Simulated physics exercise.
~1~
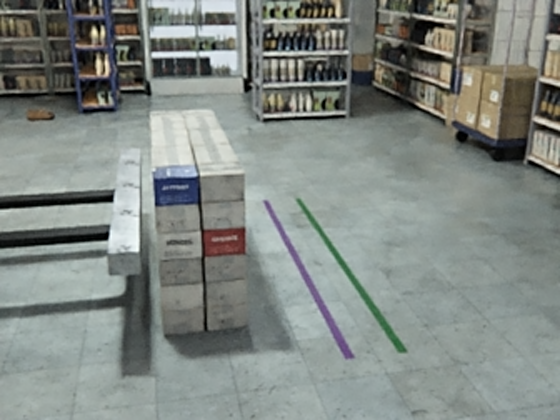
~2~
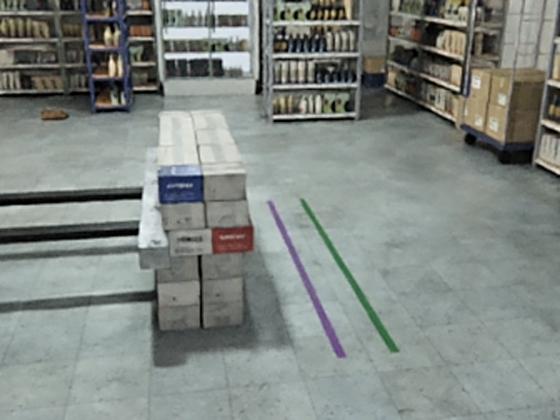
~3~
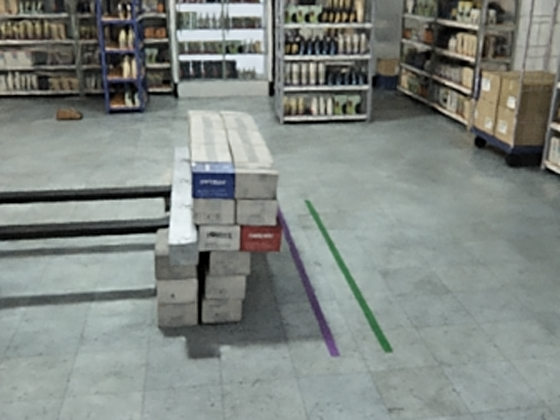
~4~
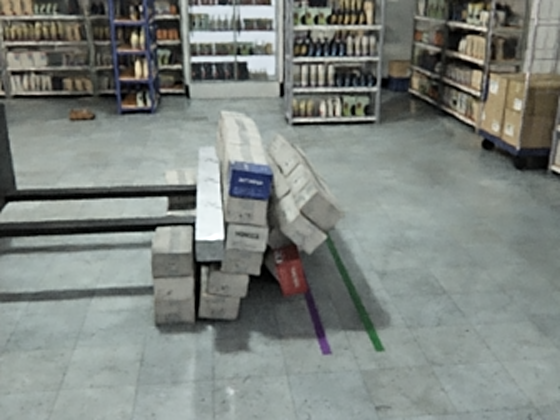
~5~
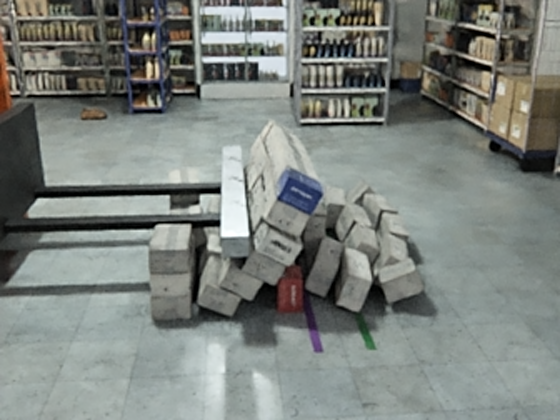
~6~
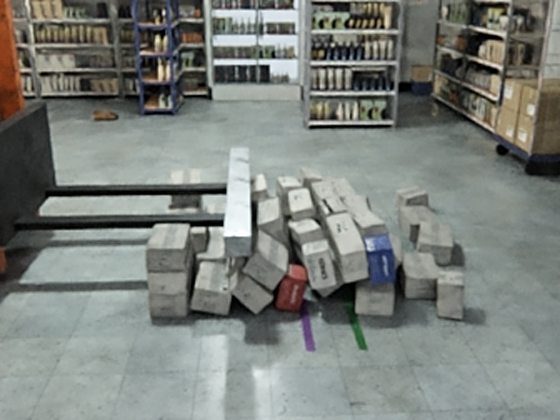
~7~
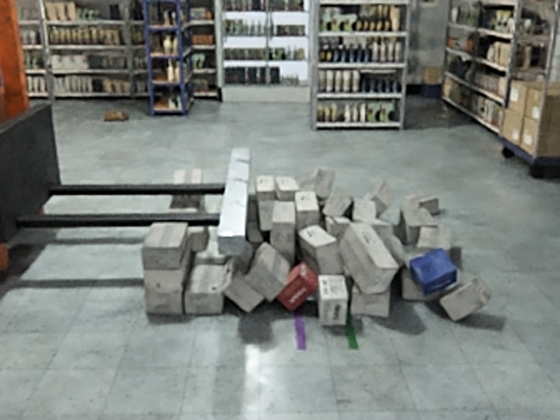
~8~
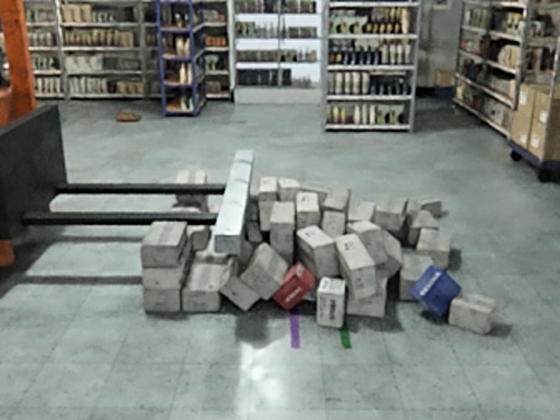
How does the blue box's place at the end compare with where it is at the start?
At the start the blue box sits at the top of the upright stack, to the left of both floor lines. By the end it lies low at the right side of the fallen heap, beyond the green line.
